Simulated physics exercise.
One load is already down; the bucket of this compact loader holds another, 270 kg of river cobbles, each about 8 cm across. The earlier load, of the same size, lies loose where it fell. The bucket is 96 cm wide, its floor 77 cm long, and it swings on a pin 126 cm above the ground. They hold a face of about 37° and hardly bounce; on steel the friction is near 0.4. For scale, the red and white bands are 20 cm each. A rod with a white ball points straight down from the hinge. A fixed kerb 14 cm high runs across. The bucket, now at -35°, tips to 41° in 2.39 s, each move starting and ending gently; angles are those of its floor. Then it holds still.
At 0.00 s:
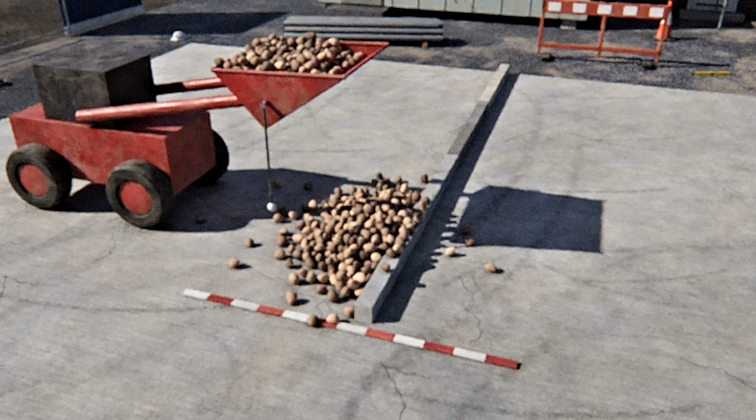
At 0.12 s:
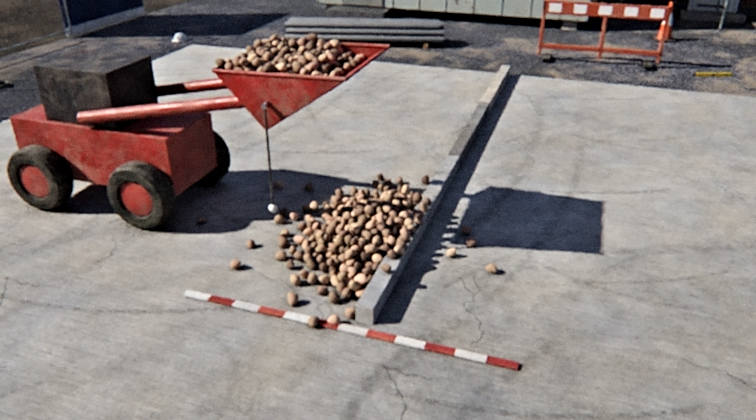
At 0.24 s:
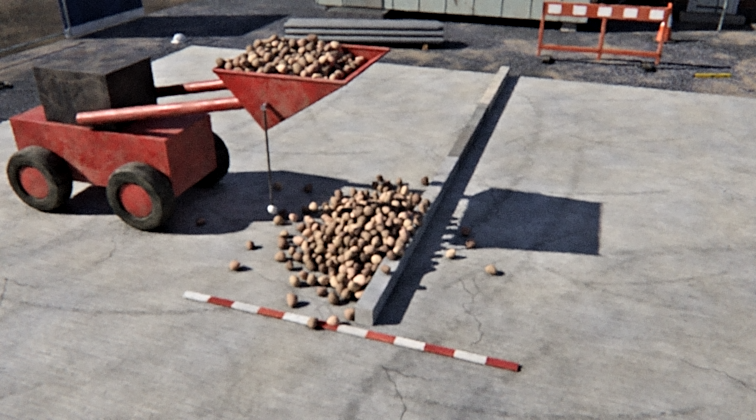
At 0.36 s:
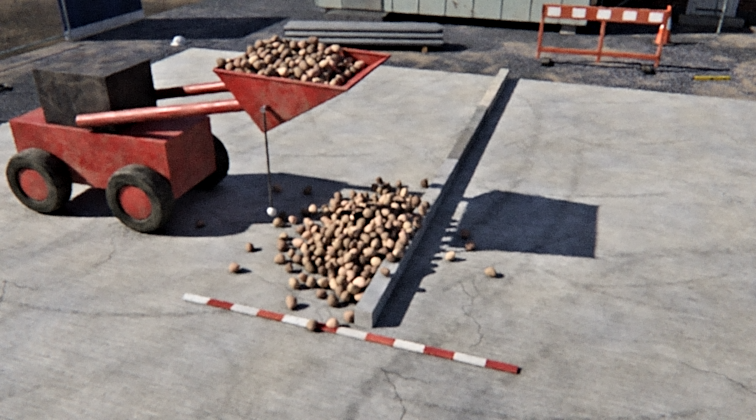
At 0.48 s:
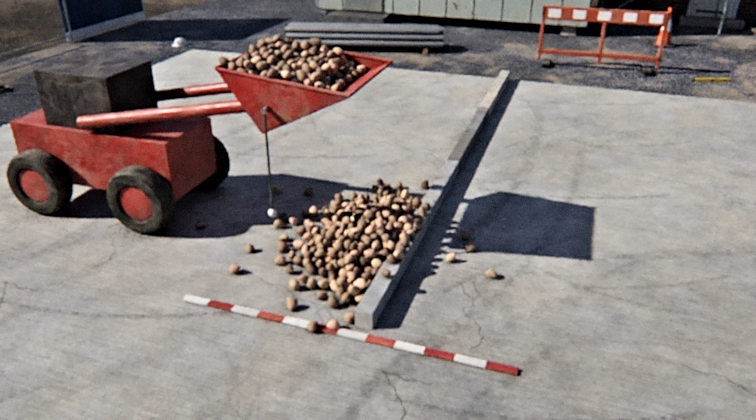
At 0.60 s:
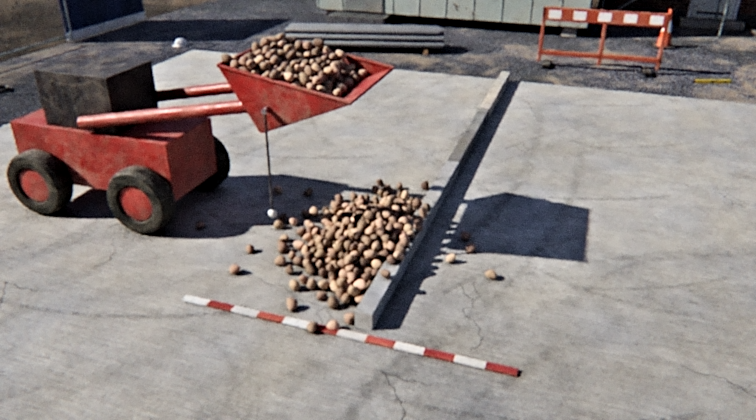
A red loader stood still on the concrete, holding a bucket full of round stones above a loose pile beside a kerb, while the bucket slowly tilted its right-hand lip slightly downward.
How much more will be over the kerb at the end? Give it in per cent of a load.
Some 43 per cent is added.
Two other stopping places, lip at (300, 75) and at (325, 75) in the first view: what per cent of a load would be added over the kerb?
About 5 and 15 per cent.
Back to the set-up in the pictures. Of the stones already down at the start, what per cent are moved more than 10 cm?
Roughly 10 per cent of them.
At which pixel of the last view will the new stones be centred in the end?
Around (402, 236).
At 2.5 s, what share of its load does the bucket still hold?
It holds some 5 per cent.
After 1.8 s the floor is at 29°; in per cent of one load, 87 in the bucket, 113 on this side of the kerb, 1 over the kerb; the foremost stones are at (442, 242).
After 2.5 s the floor is at 41°; in per cent of one load, 4 in the bucket, 173 on this side of the kerb, 23 over the kerb; the foremost stones are at (479, 258).
After 2.8 s the floor is at 41°; in per cent of one load, 0 in the bucket, 163 on this side of the kerb, 38 over the kerb; the foremost stones are at (526, 266).
After 5.3 s the floor is at 41°; in per cent of one load, 0 in the bucket, 157 on this side of the kerb, 44 over the kerb; the foremost stones are at (558, 275). Net gain over the kerb, 43.
